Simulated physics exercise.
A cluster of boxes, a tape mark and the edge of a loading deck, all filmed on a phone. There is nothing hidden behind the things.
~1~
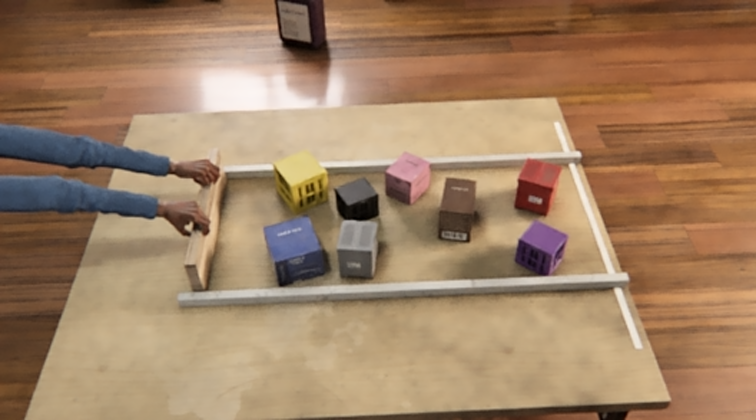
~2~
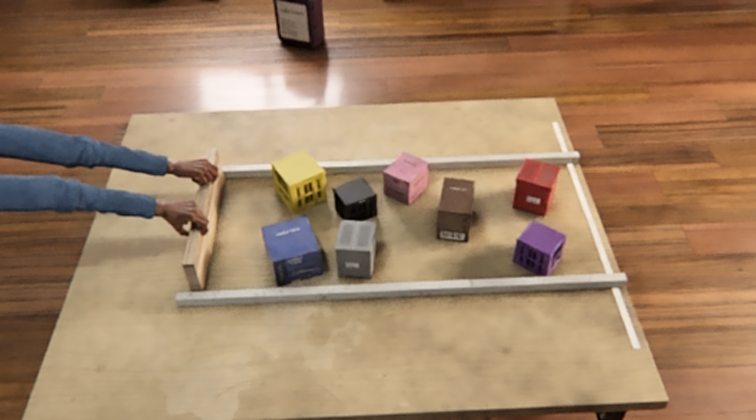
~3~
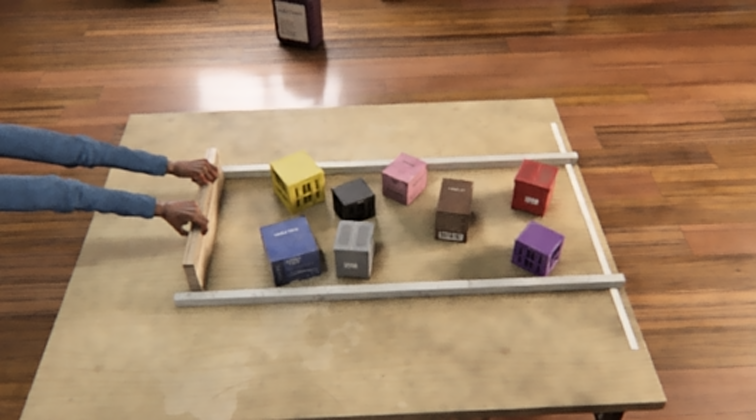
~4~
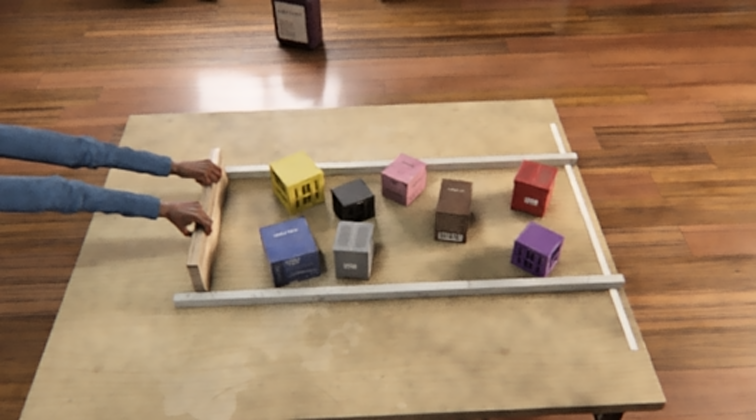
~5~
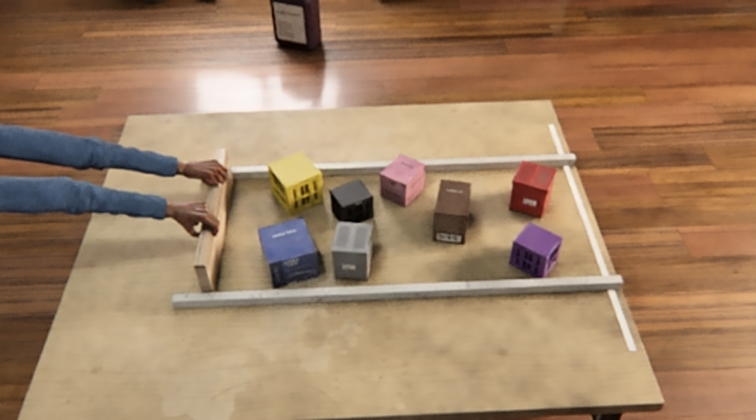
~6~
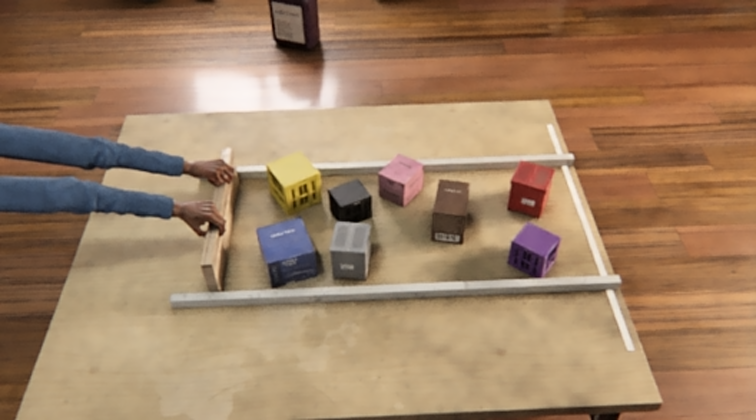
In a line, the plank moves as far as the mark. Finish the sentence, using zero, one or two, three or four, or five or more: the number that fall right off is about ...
The number that fall right off is about five or more.
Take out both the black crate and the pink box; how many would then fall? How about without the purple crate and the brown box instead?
Counts - first: 6, second: 6.
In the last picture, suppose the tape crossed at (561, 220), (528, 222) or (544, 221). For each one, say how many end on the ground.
So, reaching the ground: 5, then 2, then 5.
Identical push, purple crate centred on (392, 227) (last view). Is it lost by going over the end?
In that case it ends up off.
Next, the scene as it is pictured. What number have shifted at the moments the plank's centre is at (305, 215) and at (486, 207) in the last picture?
First 4 and then 8.
A little later, none off yet; red tote at rest near (530, 190); purple crate at rest near (534, 251); brown box at rest near (451, 211).
Next, none off yet; red tote shifted a little near (550, 188); purple crate shifted about its own width near (577, 248); brown box shifted about its own width near (517, 209).
When it is over, the number that fall off is five or more; down, blue box, yellow crate, black crate, grey tote, pink box, brown box, purple crate and red tote.
